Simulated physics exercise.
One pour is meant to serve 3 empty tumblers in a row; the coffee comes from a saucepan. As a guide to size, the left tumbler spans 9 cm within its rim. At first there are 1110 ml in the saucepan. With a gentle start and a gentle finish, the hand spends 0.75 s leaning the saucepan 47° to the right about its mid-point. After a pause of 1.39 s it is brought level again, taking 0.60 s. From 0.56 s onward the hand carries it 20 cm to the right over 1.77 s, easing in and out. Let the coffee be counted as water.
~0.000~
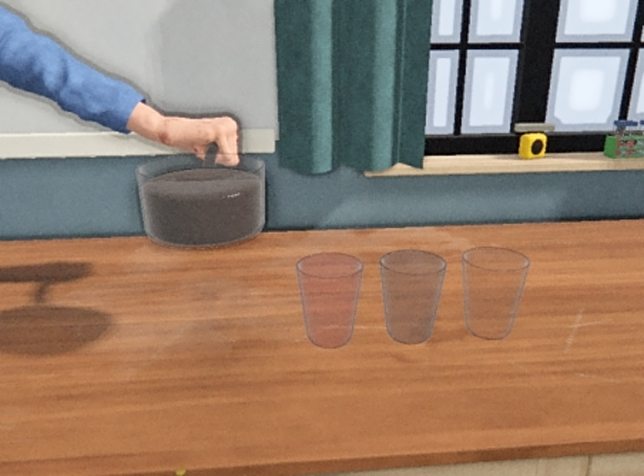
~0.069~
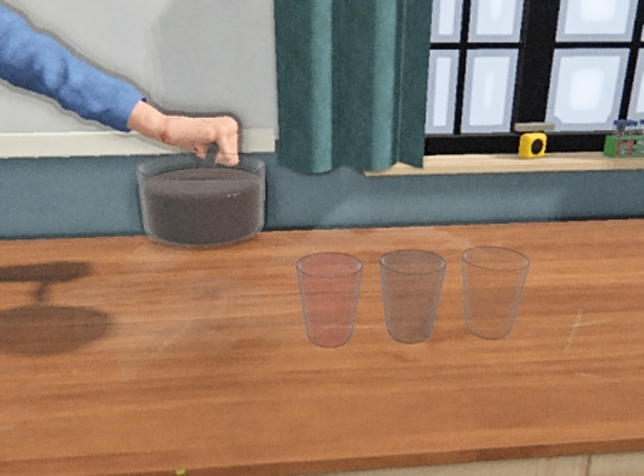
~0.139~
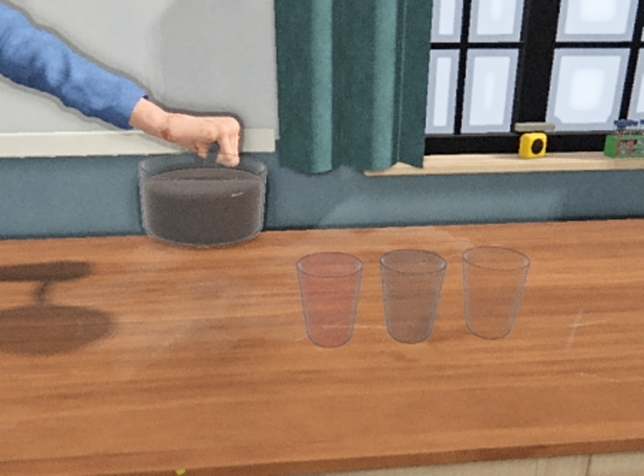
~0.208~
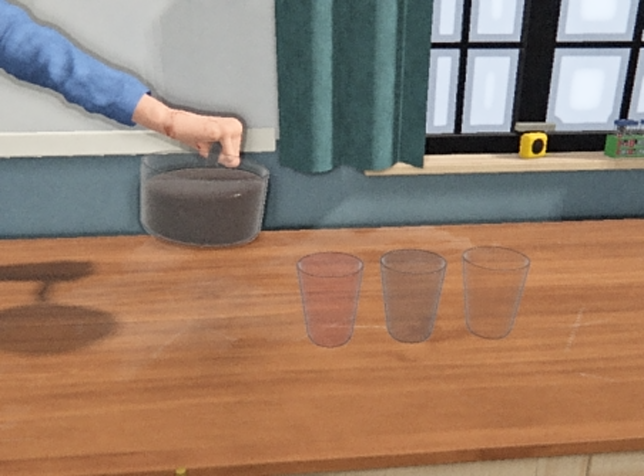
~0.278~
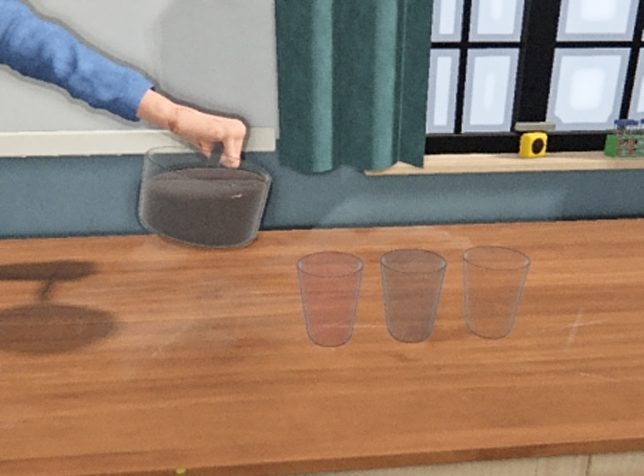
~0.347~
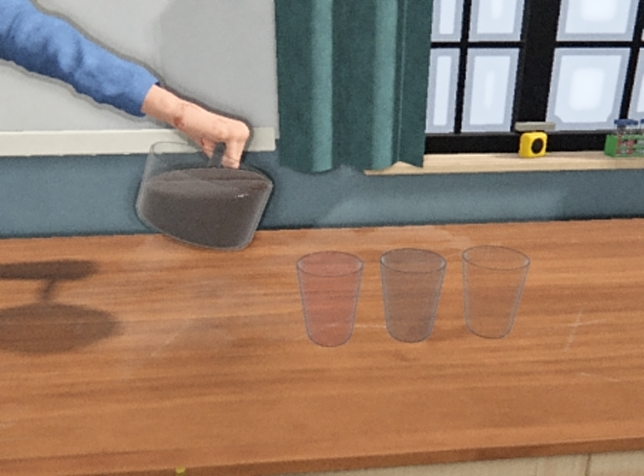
A hand in a blue sleeve gradually tilting a glassy saucepan of dark liquid to the right, behind three tumblers on a wooden counter.
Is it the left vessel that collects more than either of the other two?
Yes.
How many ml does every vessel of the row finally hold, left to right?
You'd see around 380 ml on the left, around 100 ml in the middle and around 0 ml on the right.
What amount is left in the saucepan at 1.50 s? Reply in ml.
I'd say some 490 ml remain at that point.
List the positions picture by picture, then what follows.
In the first frame, it leans 0°; its right rim is at (263, 166); the coffee meets the walls at (144, 183) and (261, 180); the left tumbler's rim runs from (297, 268) to (362, 265); the middle tumbler's rim runs from (381, 264) to (444, 262); the right tumbler's rim runs from (464, 261) to (526, 259).
In the second frame, it leans 1°; its right rim is at (263, 166); the coffee meets the walls at (144, 182) and (262, 180).
In the third frame, it leans 4°; its right rim is at (265, 169); the coffee meets the walls at (145, 182) and (263, 180).
In the fourth frame, it leans 8°; its right rim is at (268, 174); the coffee meets the walls at (146, 182) and (265, 180).
In the fifth frame, it leans 14°; its right rim is at (270, 180); the coffee meets the walls at (146, 182) and (267, 180).
In the sixth frame, it leans 21°; its right rim is at (271, 187); the coffee meets the walls at (144, 182) and (270, 181).
By 1.01 s the tilt is 47° and from the left they hold 290 ml, 0 ml, 0 ml, the saucepan 620 ml, and 110 ml is on the work surface.
By 1.50 s the tilt is 47° and from the left they hold 380 ml, 0 ml, 0 ml, the saucepan 490 ml, and 185 ml is on the work surface.
By 2.01 s the tilt is 47° and from the left they hold 380 ml, 70 ml, 0 ml, the saucepan 420 ml, and 225 ml is on the work surface.
By 2.56 s the tilt is 10° and from the left they hold 380 ml, 105 ml, 0 ml, the saucepan 400 ml, and 225 ml is on the work surface.
At rest from the left they hold 380 ml, 105 ml, 0 ml, the saucepan 400 ml, and 225 ml is on the work surface.
